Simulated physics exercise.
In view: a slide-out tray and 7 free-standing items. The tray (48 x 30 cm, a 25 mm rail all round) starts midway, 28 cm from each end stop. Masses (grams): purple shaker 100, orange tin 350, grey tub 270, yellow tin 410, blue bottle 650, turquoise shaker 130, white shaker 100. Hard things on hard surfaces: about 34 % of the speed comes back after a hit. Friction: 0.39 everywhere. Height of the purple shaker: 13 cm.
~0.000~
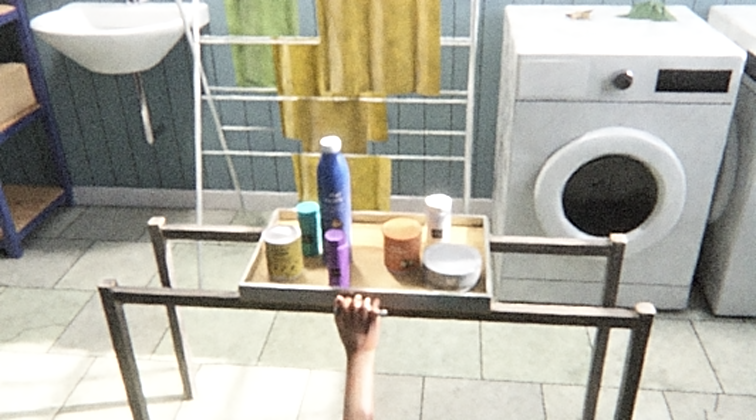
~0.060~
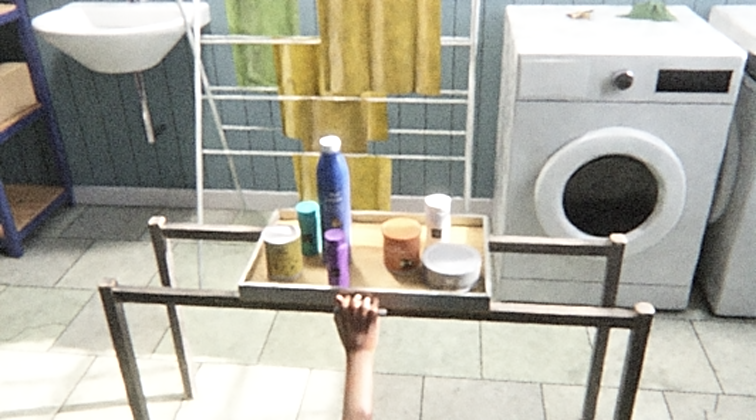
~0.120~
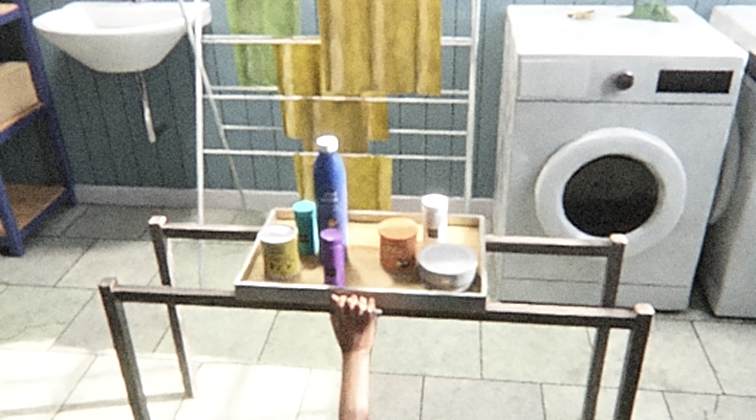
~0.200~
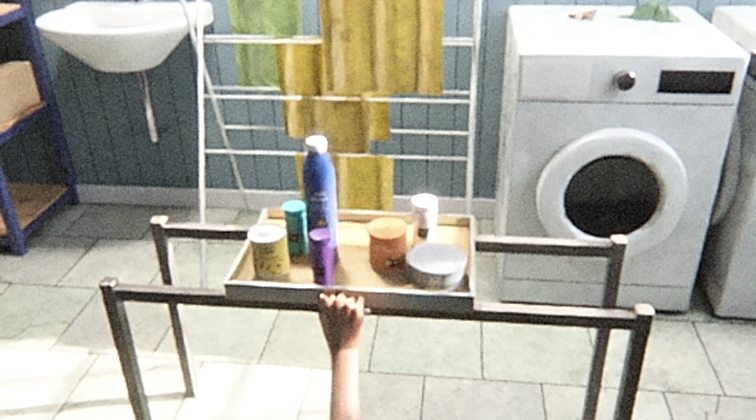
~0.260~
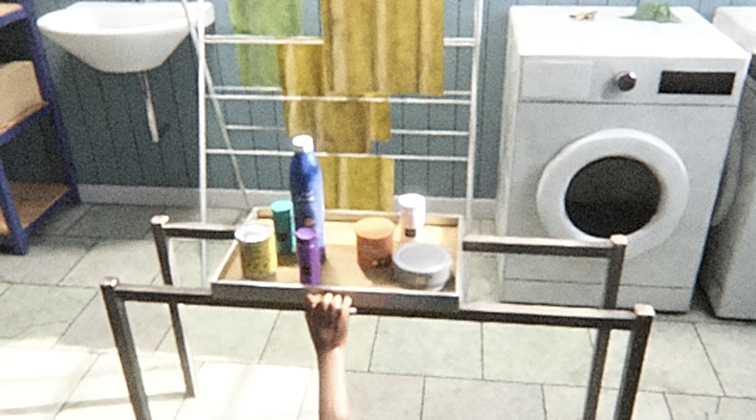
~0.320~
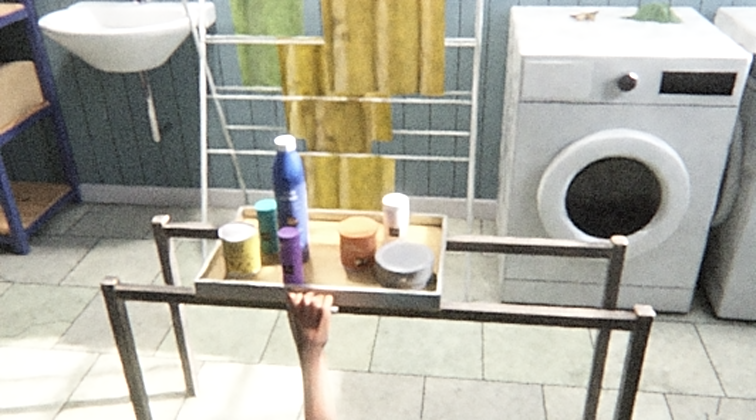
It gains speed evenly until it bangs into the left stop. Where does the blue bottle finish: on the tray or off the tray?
The blue bottle falls out.
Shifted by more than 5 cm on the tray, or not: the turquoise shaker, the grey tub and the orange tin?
The turquoise shaker leaves its spot; the grey tub ends elsewhere; the orange tin ends elsewhere.
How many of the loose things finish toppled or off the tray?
4 of them.
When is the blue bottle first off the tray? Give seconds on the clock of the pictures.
Near 0.8 s.
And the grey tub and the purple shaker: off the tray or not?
The grey tub ends on the tray; the purple shaker finishes off the tray.
After 0.62 s, tray moved 28 cm left; blue bottle 14° off upright near (164, 195); purple shaker 18° off upright; yellow tin 18° off upright.
After 0.92 s, tray moved 28 cm left; purple shaker and blue bottle now off the tray; turquoise shaker 72° off upright; white shaker 39° off upright.
After 1.22 s, tray moved 28 cm left; white shaker on its side; turquoise shaker 69° off upright; grey tub moved 14 cm.
In the end (3.3 s), off the tray, purple shaker and blue bottle; toppled on the tray, turquoise shaker and white shaker; not toppled but over 5 cm from the start, orange tin and grey tub; the last one under 5 cm from the start.
